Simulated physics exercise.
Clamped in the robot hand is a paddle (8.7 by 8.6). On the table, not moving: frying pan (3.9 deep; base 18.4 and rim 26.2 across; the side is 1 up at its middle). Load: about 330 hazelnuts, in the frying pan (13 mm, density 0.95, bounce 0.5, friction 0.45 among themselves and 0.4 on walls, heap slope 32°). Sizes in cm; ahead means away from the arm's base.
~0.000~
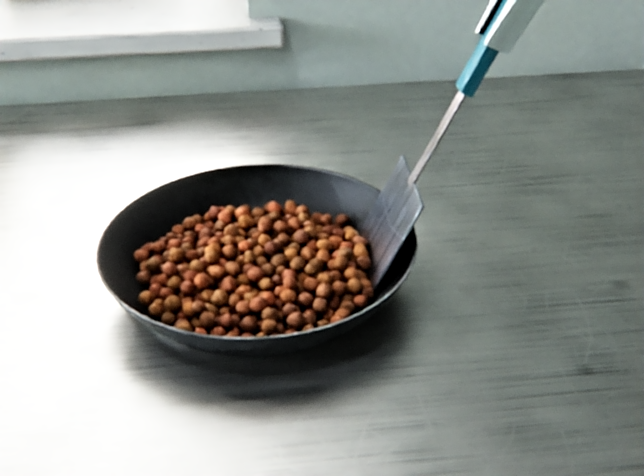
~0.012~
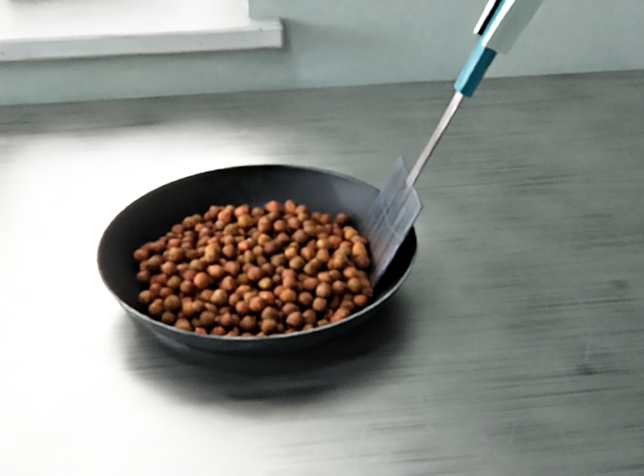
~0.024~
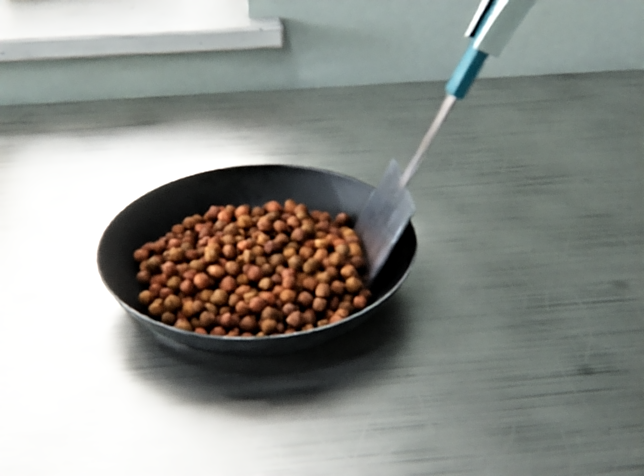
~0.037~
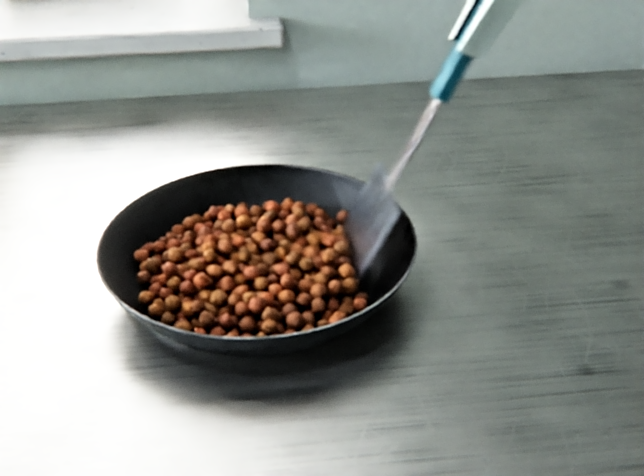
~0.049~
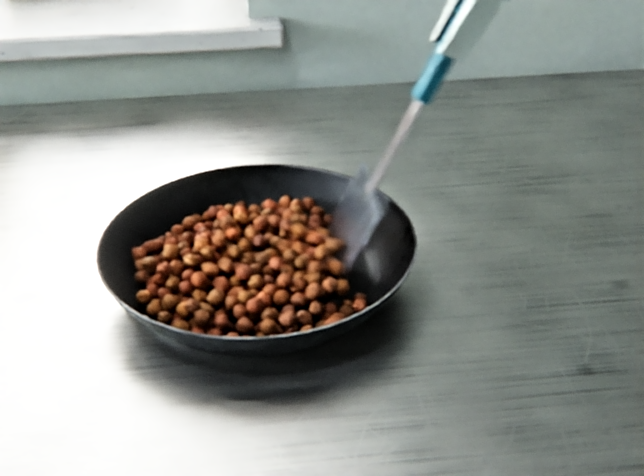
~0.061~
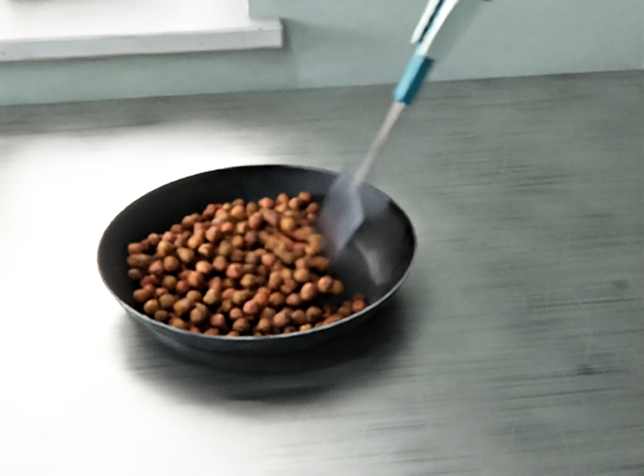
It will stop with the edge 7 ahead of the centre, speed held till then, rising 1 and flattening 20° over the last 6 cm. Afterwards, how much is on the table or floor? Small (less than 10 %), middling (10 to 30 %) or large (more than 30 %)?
A middling share, 10 to 30 %, ends on the table or floor.
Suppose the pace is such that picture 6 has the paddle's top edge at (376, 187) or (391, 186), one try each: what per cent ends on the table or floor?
About 10 and 0 per cent.
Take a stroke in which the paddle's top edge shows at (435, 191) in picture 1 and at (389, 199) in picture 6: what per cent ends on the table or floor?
About 5 per cent.
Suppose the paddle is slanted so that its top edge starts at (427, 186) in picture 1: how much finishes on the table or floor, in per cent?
About 10 per cent.
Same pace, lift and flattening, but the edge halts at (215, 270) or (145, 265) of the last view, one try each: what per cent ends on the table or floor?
Some 5 and 35 per cent.
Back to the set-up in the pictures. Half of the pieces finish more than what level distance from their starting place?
Some 5 cm.
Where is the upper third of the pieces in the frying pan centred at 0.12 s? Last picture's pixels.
Near (213, 253).
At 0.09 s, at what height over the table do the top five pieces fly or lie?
About 6 cm.
By 0.09 s, sloping 64°, highest piece 6 above the table; 328 in the frying pan.
By 0.12 s, sloping 58°, highest piece 6 above the table; 328 in the frying pan.
By 0.34 s, sloping 44°, highest piece 6 above the table; 273 in the frying pan, 50 on the table or floor, 5 on the blade or in flight.
By 1.39 s, sloping 44°, highest piece 5 above the table; 271 in the frying pan, 57 on the table or floor.
Final count, 271 in the frying pan, 57 on the table or floor. That is 17 % on the table or floor.
